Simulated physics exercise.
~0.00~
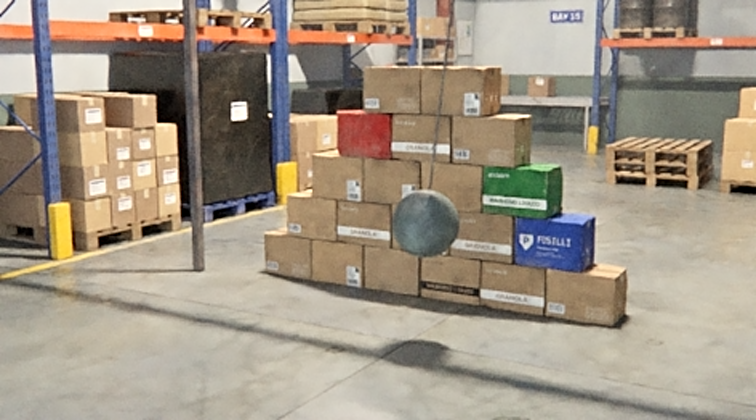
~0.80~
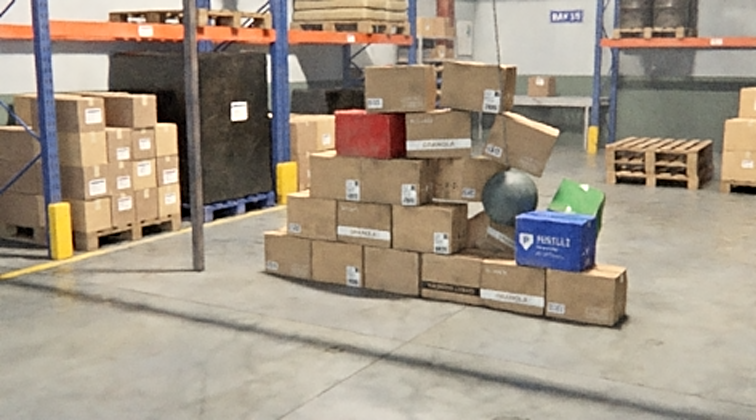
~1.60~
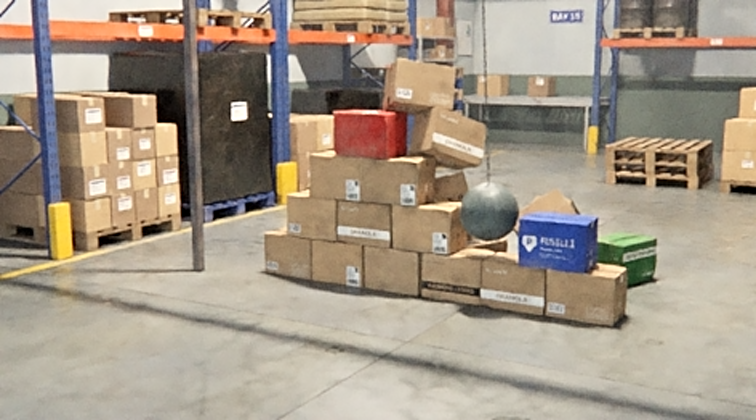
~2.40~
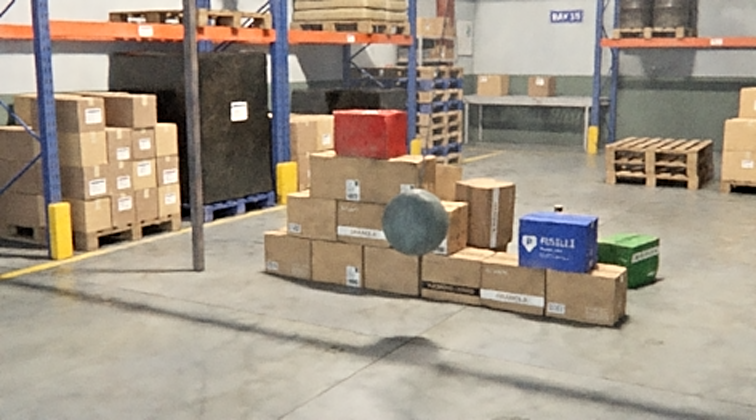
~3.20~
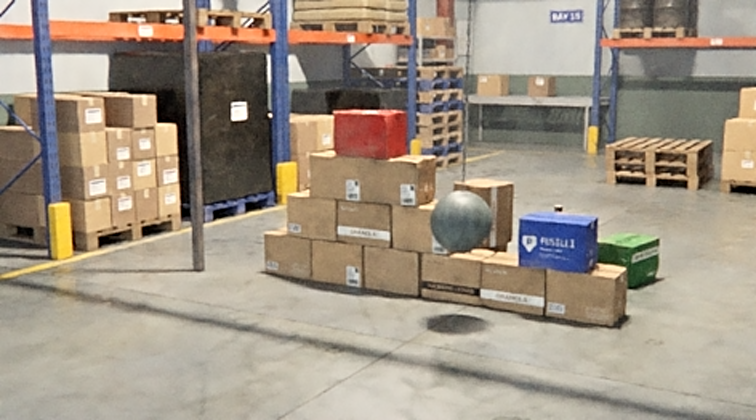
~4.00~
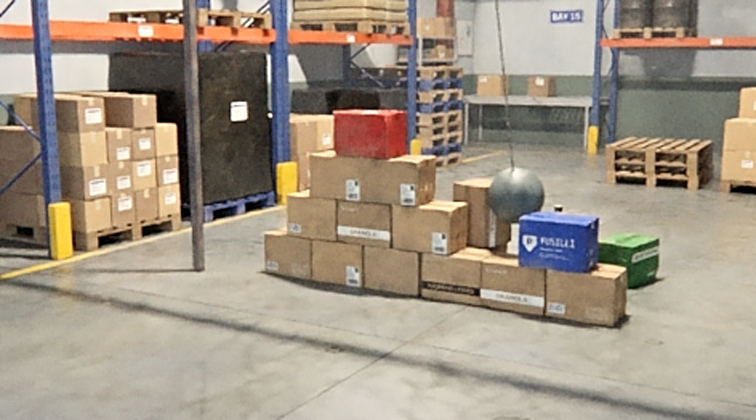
In a warehouse lined with racks and pallets, a grey ball hangs on a line in front of a stepped wall of brown cartons, with one red, one green and one blue among them. The ball swings right into the wall's right side, tipping the green carton and pushing brown ones loose. The green carton lands upside down behind the blue one, while the top cartons lean and then drop away. The ball swings back left, then right again. At the end, the red carton sits on top of the remaining stack, and the blue one keeps its place.
